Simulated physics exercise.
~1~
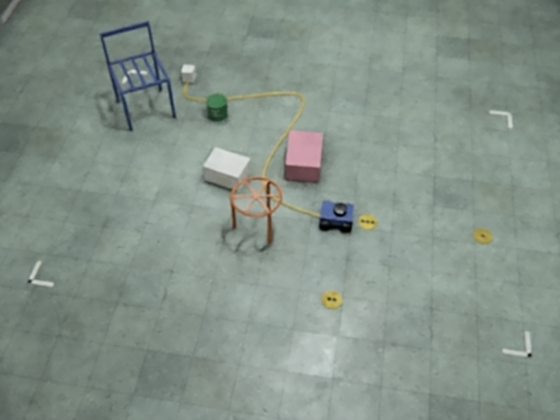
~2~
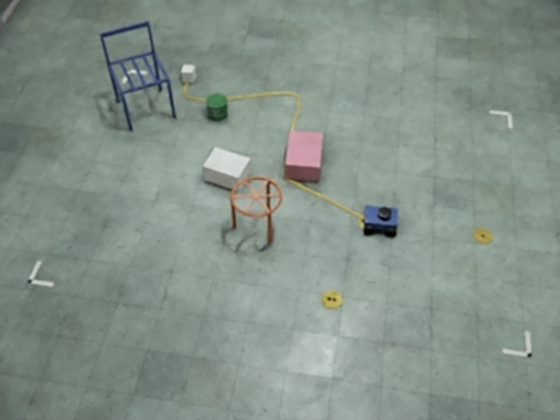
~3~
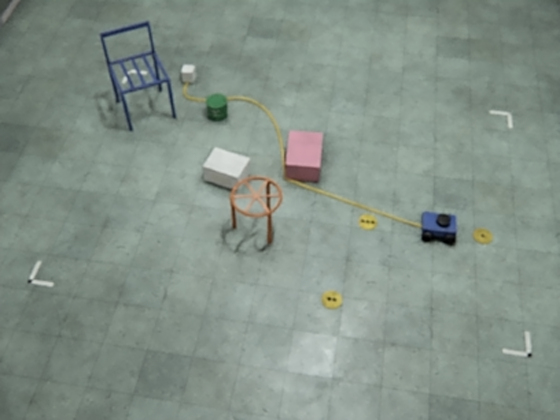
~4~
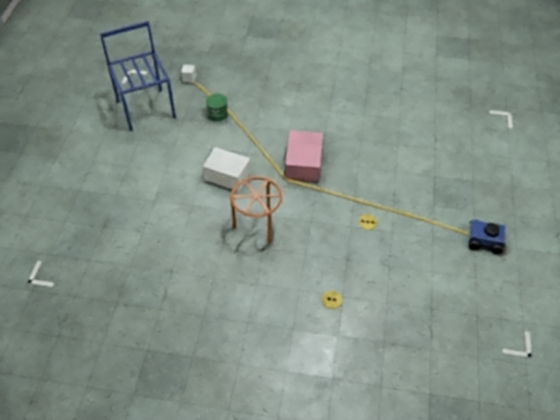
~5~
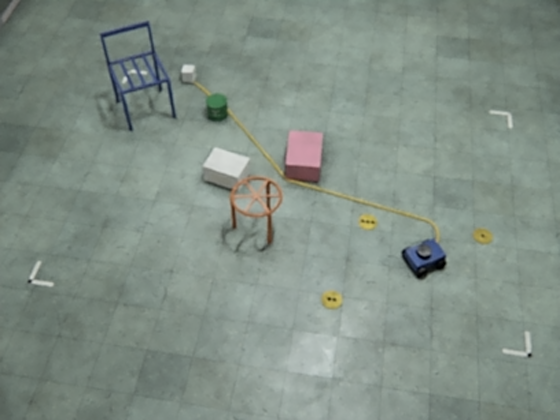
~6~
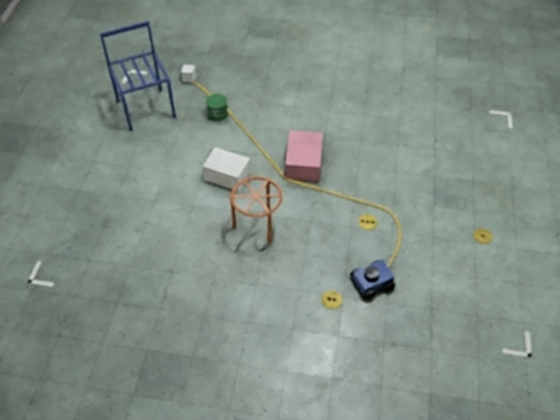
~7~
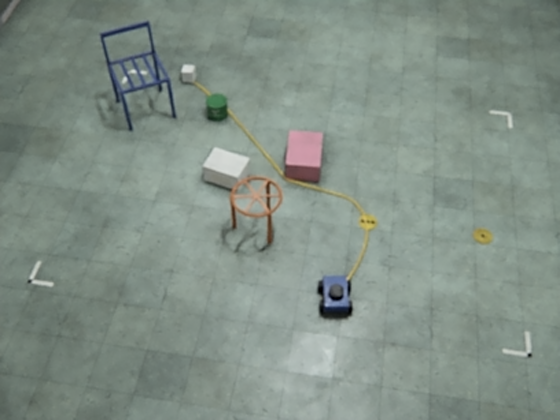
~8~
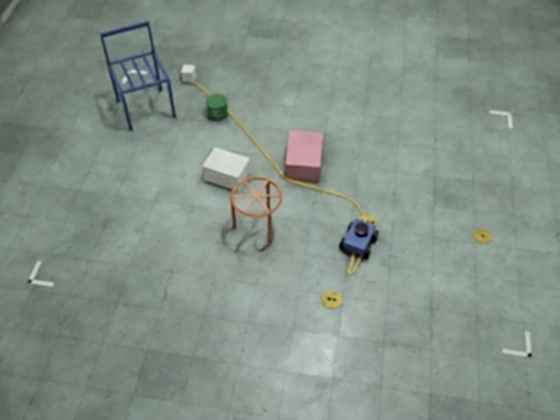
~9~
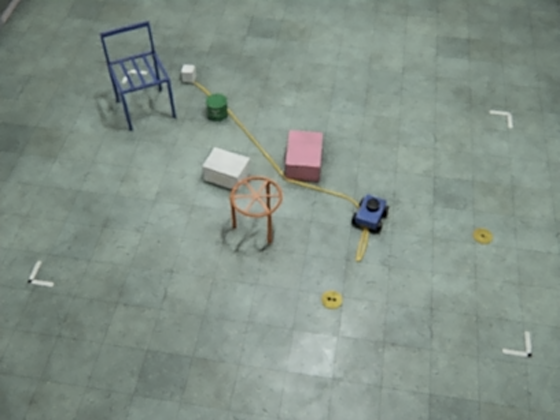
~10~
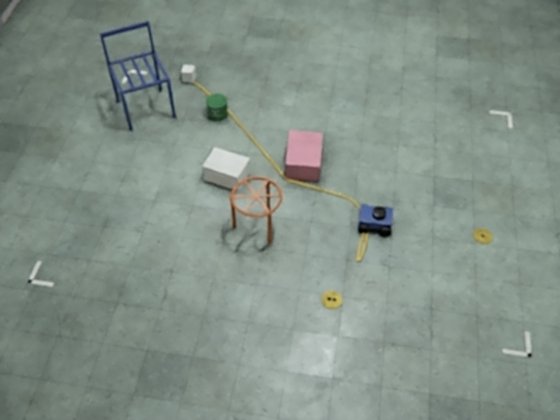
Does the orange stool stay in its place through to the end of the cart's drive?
Yes, the orange stool stays standing in practically the same spot while the cart pulls its yellow lead around the floor.
